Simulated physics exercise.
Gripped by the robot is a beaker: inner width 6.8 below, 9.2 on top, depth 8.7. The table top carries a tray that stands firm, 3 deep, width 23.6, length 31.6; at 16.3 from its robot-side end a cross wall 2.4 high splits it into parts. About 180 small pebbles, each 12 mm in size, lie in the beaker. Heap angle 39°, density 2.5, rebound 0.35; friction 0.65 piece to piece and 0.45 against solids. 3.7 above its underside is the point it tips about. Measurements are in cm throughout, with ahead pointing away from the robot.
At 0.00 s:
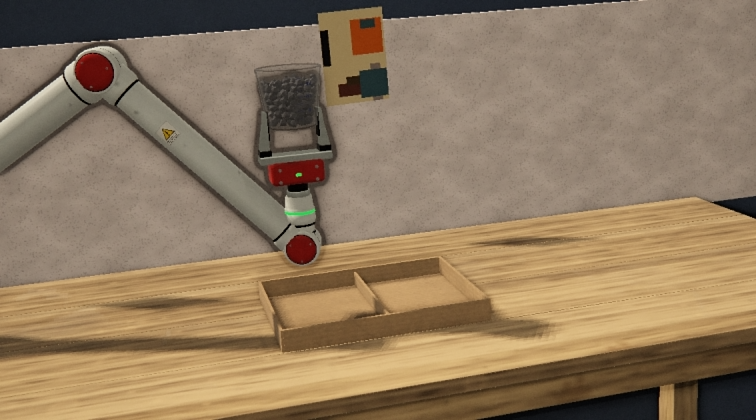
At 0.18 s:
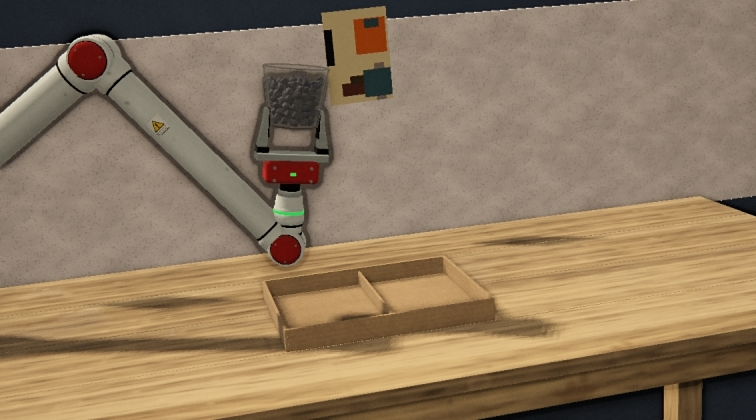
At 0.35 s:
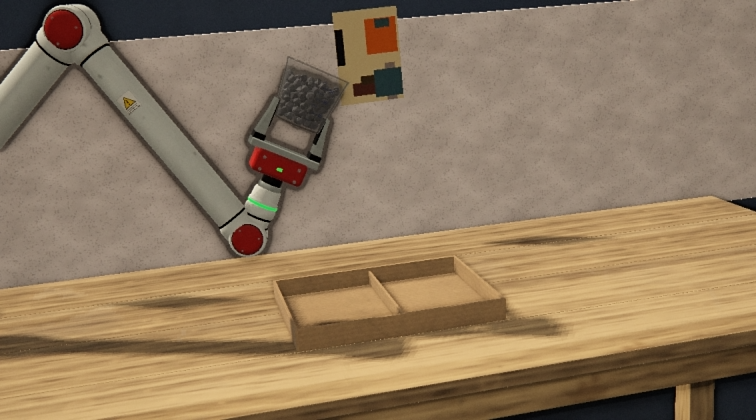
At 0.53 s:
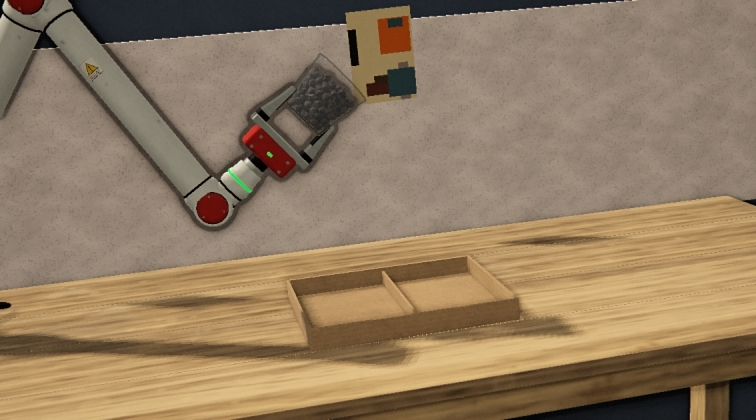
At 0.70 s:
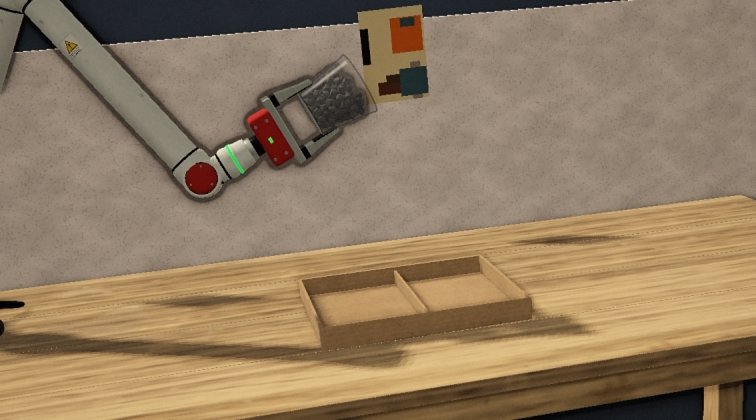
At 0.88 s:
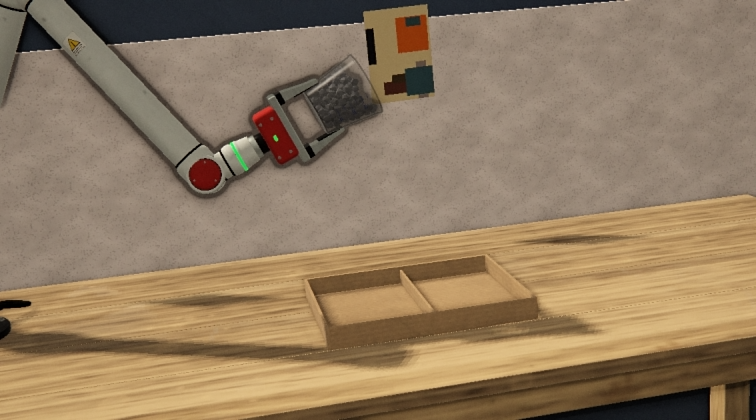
A robot arm gripping a clear beaker of small grey pebbles, tilting it steadily to the right above a divided tray.
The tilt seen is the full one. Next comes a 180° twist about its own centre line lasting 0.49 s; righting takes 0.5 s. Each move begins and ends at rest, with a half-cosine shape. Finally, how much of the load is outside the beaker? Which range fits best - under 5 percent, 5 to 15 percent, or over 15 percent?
The best fit is under 5 percent.
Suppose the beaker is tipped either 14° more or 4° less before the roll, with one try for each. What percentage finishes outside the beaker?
Around 20 percent on the first try, 0 percent on the second.
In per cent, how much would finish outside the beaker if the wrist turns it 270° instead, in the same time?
Roughly 0 percent, then.
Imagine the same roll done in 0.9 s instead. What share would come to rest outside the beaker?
Then: Approx. 5 %.
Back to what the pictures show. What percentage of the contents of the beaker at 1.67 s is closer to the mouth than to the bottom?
Roughly 50 %.
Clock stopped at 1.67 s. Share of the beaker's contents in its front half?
45 per cent or thereabouts.
After 1.28 s, tipped 66°, highest piece 39 above the table; 181 in the beaker.
After 1.67 s, tipped 22°, highest piece 39 above the table; 179 in the beaker, 1 in the robot-side part, 1 in the far-side part.
After 2.07 s, upright, highest piece 40 above the table; 179 in the beaker, 1 in the robot-side part, 1 in the far-side part.
After 2.77 s, upright, highest piece 40 above the table; 179 in the beaker, 1 in the robot-side part, 1 in the far-side part.
In the end, 179 in the beaker, 1 in the robot-side part, 1 in the far-side part. That is 1 % outside the beaker.
